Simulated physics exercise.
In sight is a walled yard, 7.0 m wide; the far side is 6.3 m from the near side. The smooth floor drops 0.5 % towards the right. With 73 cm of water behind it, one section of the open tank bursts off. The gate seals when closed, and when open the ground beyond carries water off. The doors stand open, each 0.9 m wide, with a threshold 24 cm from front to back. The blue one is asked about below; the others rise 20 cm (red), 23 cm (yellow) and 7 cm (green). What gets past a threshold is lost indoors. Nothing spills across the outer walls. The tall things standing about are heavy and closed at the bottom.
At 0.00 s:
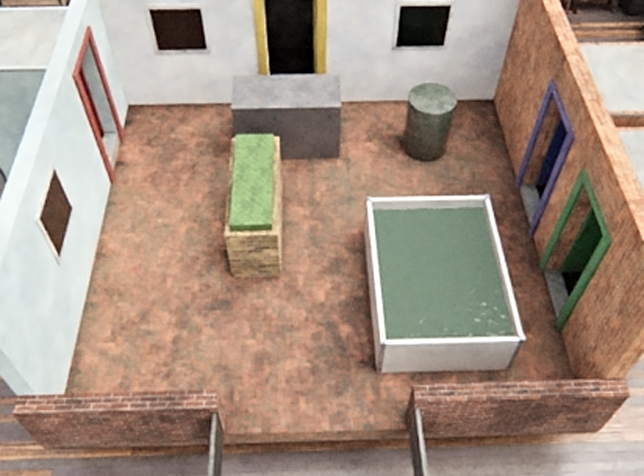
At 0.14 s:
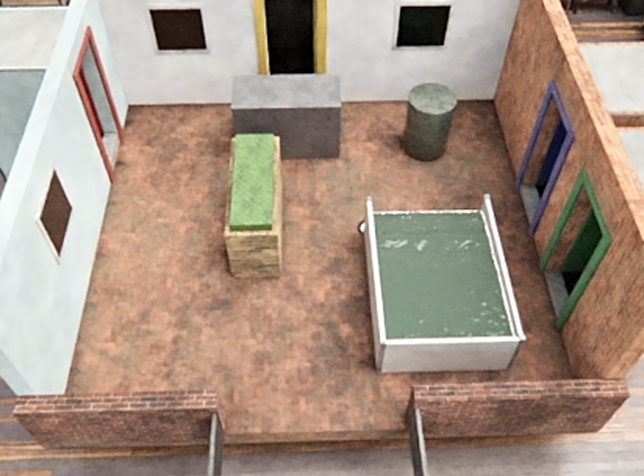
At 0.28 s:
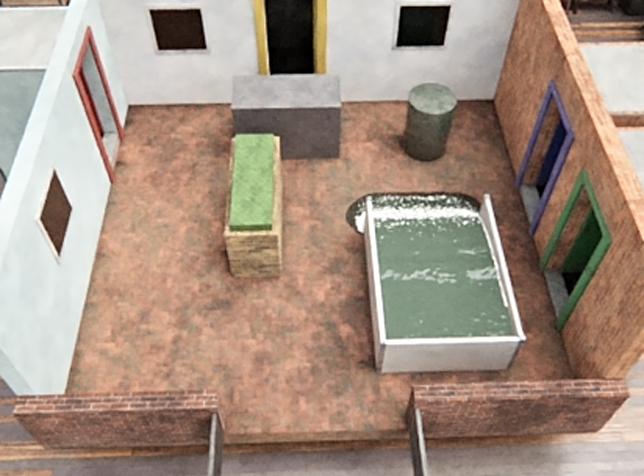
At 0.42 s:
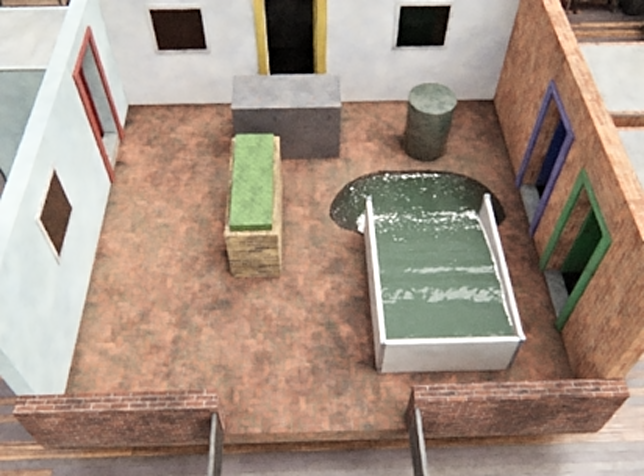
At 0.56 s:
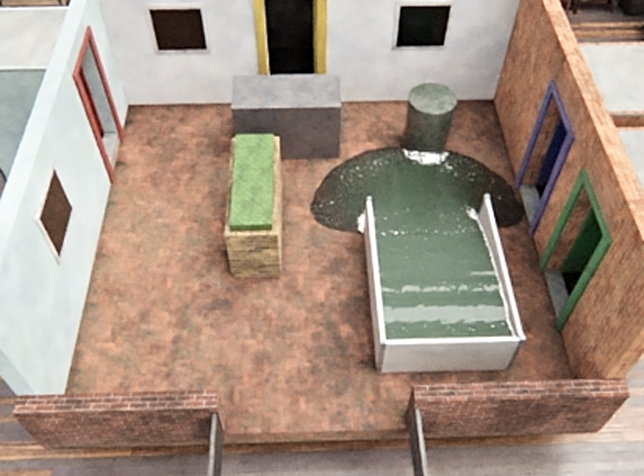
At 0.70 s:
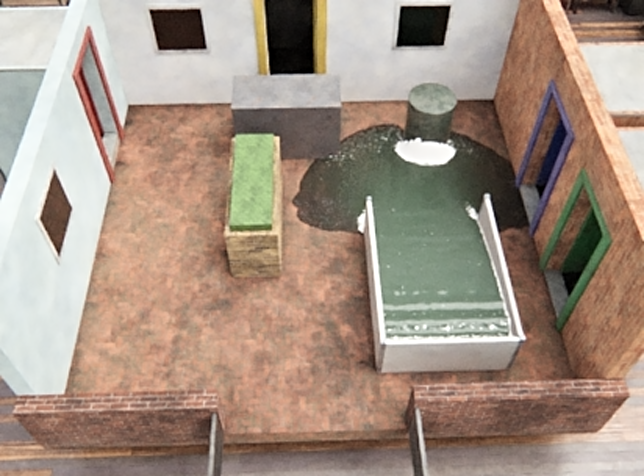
The clip opens on a walled yard with a white-sided tank of still green water beside a grassy-topped block. The tank's far side gives way and water pours out across the brick-coloured floor, fanning into a wide dark pool that surges against the round drum and reaches the blue door.
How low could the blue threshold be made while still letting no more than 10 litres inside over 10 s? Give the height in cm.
It would have to be roughly 13 cm high.
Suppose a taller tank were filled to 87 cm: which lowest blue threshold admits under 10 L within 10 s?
About 16 cm.
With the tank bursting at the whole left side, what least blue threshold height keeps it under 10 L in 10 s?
Some 8.0 cm.
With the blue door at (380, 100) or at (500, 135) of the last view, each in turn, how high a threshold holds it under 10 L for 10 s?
Roughly 33 and 34 cm.
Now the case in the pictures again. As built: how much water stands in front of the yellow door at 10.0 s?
Some 6.5 cm.
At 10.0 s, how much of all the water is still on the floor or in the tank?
Roughly 86 in a hundred.
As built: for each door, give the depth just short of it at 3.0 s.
In cm: Red 12, yellow 12, green 0, blue 9.
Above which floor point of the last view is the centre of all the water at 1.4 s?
Near (419, 240).
After 1.4 s water covers 25 % of the floor, deepest (46 cm) near (424, 167); 6 cm at the blue door, 0 litres in over its 13 cm threshold.
After 3.0 s water covers 45 % of the floor, deepest (44 cm) near (416, 125); 9 cm at the blue door, 0 litres in over its 13 cm threshold.
After 10.0 s water covers 95 % of the floor, deepest (12 cm) near (316, 342); 7 cm at the blue door, 10 litres in over its 13 cm threshold.
At the blue door as built, the water arrived by 0.7 s and peaked near 16 cm at 6.0 s.
Run again over the same 10 s with other heights there, 22 litres in over 11 cm, 4 litres over 14.5 cm. The limit of 10 litres is kept from about 13 cm up.
